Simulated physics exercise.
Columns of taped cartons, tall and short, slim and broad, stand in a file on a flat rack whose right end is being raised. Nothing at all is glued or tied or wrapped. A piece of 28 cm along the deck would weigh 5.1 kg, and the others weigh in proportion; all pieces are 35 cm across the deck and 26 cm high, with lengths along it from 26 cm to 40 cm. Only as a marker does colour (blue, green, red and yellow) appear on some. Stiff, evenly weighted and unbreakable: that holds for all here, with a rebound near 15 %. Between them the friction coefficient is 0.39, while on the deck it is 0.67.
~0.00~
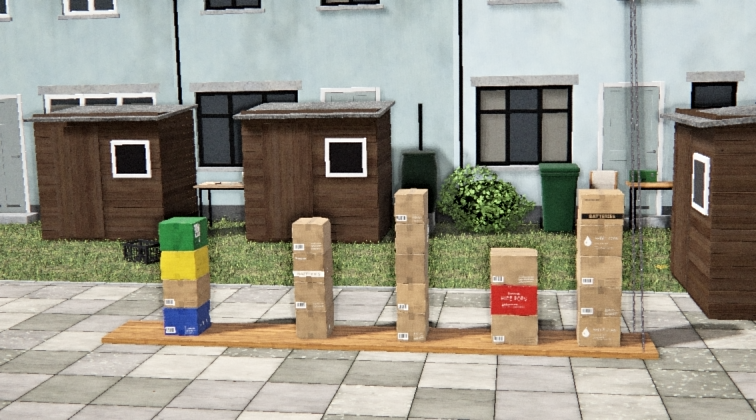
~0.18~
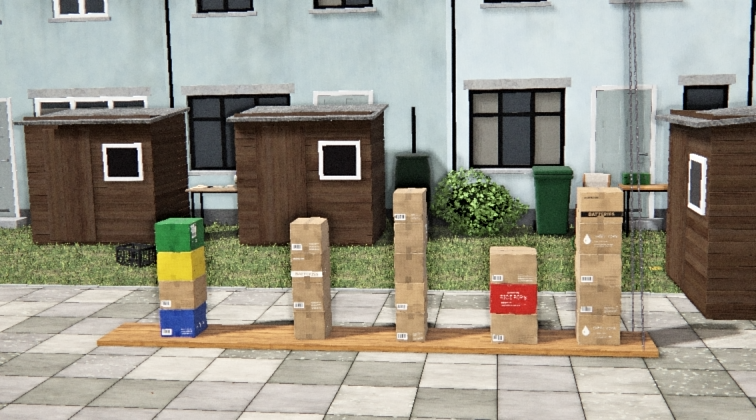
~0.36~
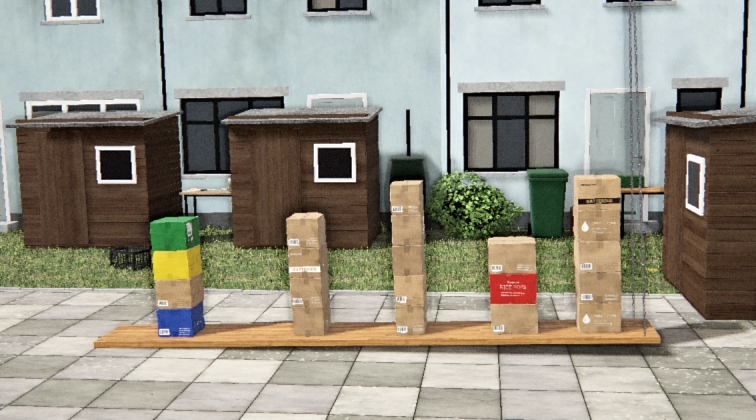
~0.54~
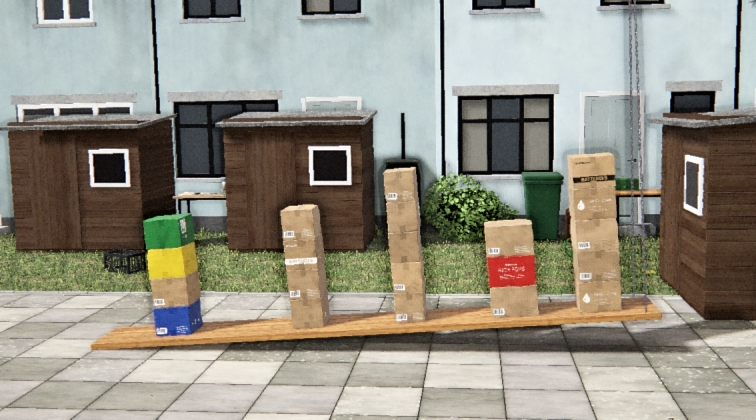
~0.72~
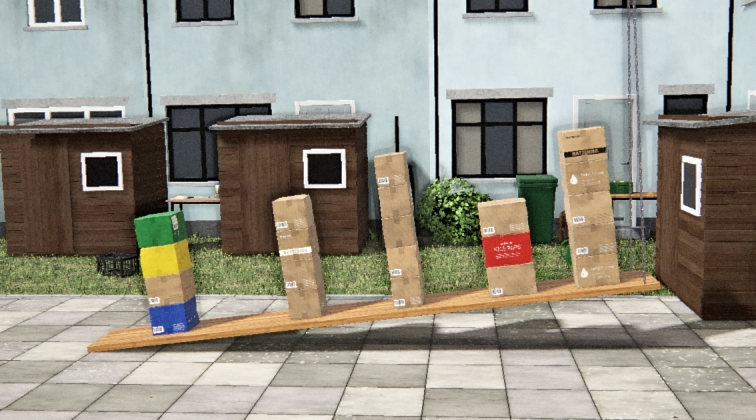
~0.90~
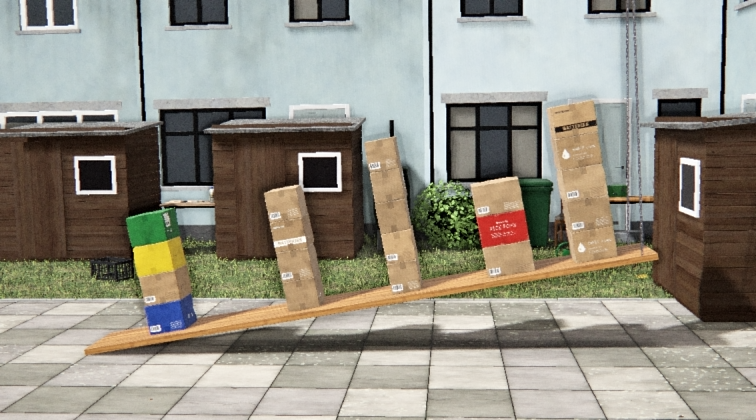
A long wooden board holding five upright stacks of boxes lay flat on the paving, then its right end rose steadily, and the stacks leaned left with it while keeping their places.
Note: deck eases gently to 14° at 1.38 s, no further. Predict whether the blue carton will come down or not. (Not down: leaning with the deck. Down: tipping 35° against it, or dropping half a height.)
It holds on.
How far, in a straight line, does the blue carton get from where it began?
It finishes around 20 cm from its starting point.
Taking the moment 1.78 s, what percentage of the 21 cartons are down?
By then 0 %.
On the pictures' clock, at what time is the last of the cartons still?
I'd say around 5.0 seconds.
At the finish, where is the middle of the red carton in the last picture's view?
Check around (400, 236) in the last image.
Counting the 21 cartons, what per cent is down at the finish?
Something close to 80 percent of them.
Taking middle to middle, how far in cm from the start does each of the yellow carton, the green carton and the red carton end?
Start to finish, close to yellow 170, green 170, red 110 centimetres.
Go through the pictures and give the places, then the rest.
In the first picture (we follow the side turned to the camera; the camera moves round a little; leans and shifts are taken against what carries them), middle of the deck's edge (366, 348) slope 0°; blue carton (181, 322); red carton (514, 301); green carton (176, 237); no piece has moved.
In the second picture, middle of the deck's edge (365, 349) slope 0°; blue carton (177, 324).
In the third picture, middle of the deck's edge (365, 343) slope 1°; blue carton (175, 323).
In the fourth picture, middle of the deck's edge (365, 332) slope 4°; blue carton (172, 322).
In the fifth picture, middle of the deck's edge (363, 319) slope 7°; blue carton (168, 320).
In the sixth picture, middle of the deck's edge (362, 306) slope 10°; blue carton (165, 318); red carton (503, 229); green carton (146, 230); no piece has moved.
Around 1.78 s, slope 14°; none of the 21 cartons down, 14 disturbed; blue carton unmoved.
Around 2.62 s, slope 14°; 17 of the 21 cartons down; blue carton displaced 9 cm; red carton tipped 48°, 16 cm lower.
Finally (5.1 s), slope 14°; 17 of the 21 cartons down; blue carton displaced 11 cm; yellow carton upside down; red carton on its side. Seen by the last camera, middles, blue carton near (158, 310), yellow carton near (7, 330).
